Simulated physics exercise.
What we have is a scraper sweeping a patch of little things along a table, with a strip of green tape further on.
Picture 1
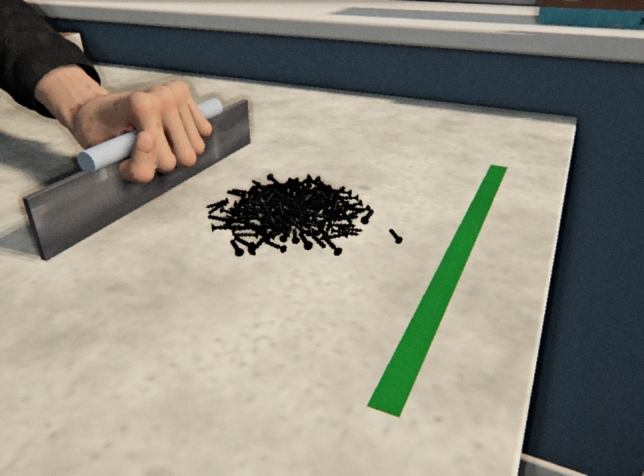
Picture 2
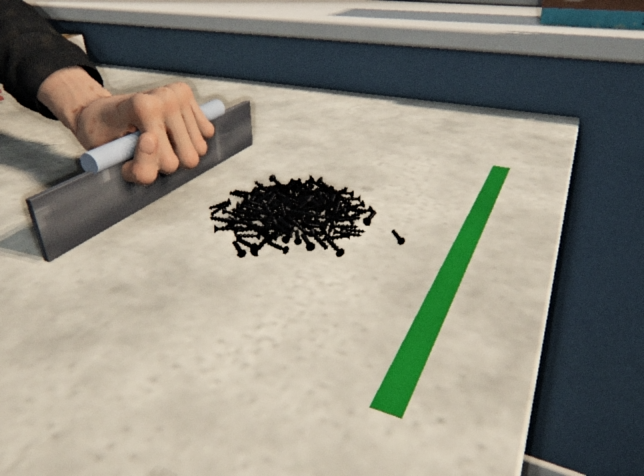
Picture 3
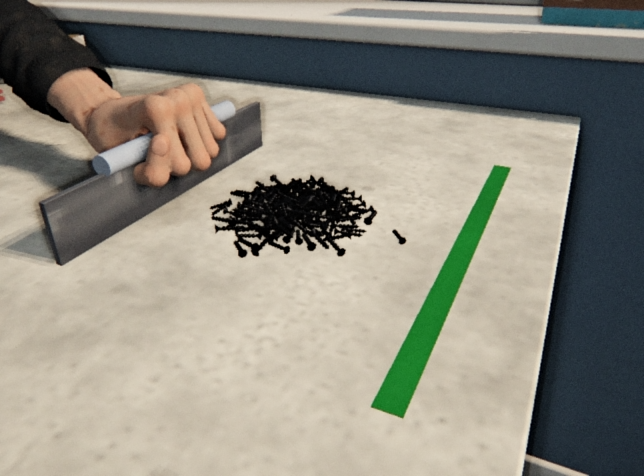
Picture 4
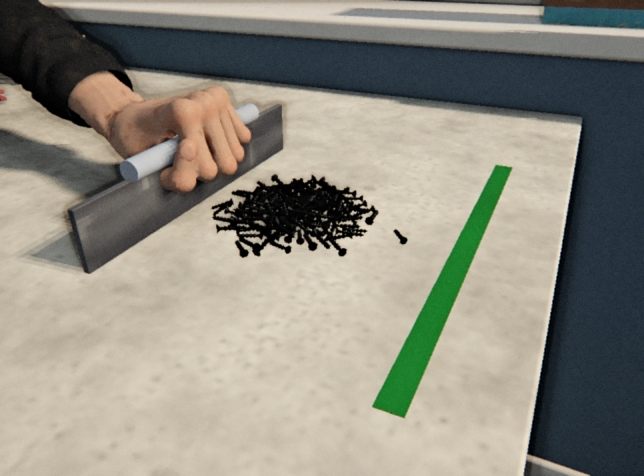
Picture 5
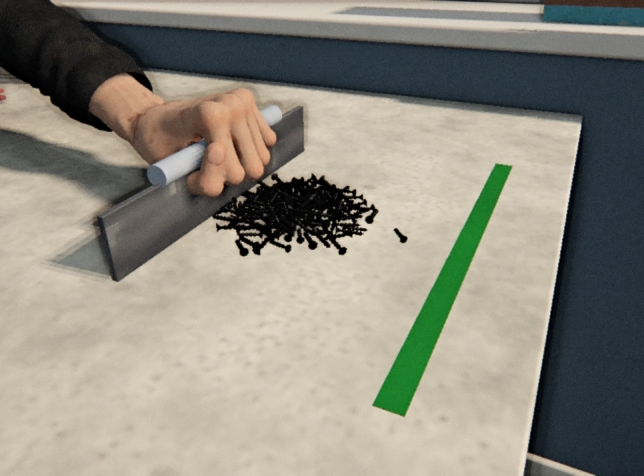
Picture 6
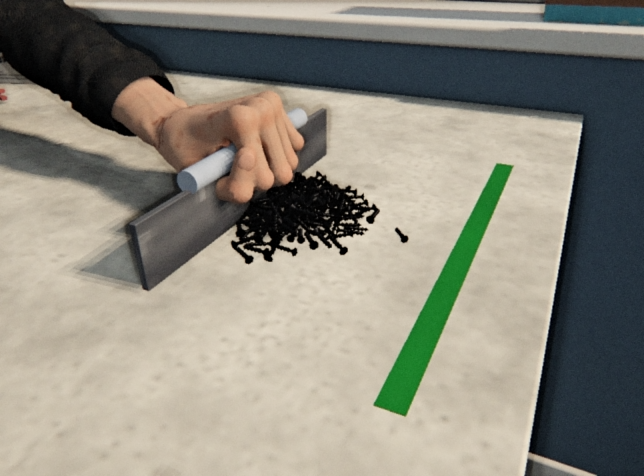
A hand gripping a flat scraper rested at first, then slid it rightward across the pale table into a heap of black screws, nudging some along, with a green tape strip farther to the right.
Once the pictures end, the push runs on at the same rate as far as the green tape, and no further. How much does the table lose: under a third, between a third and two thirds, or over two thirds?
Over the edge goes less than a third of it.
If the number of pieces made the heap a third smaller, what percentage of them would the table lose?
Near 20 %.
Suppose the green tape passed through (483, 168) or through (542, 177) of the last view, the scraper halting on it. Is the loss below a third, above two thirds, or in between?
In turn: Less than a third; more than two thirds.
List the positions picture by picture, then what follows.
In the first frame, scraper (56, 217), at rest; green tape (496, 173), about a palm's width from the edge; edge at (552, 273); the heap (291, 212), black screws.
In the second frame, scraper (59, 218), at rest.
In the third frame, scraper (72, 221); the heap (295, 213).
In the fourth frame, scraper (100, 228).
In the fifth frame, scraper (128, 235); the heap (296, 212), just a few pushed along.
In the sixth frame, scraper (159, 243); green tape (502, 171); edge at (558, 271); the heap (300, 213), roughly a third pushed along.
Just after the last frame, scraper still moving, near (364, 171); heap all on the table, its front near (464, 240).
A moment on, scraper stopped at the green tape; heap about a tenth over the edge.
Further on, scraper stopped at the green tape; heap roughly a quarter over the edge.
When it is over, scraper stopped at the green tape; heap roughly a quarter over the edge.
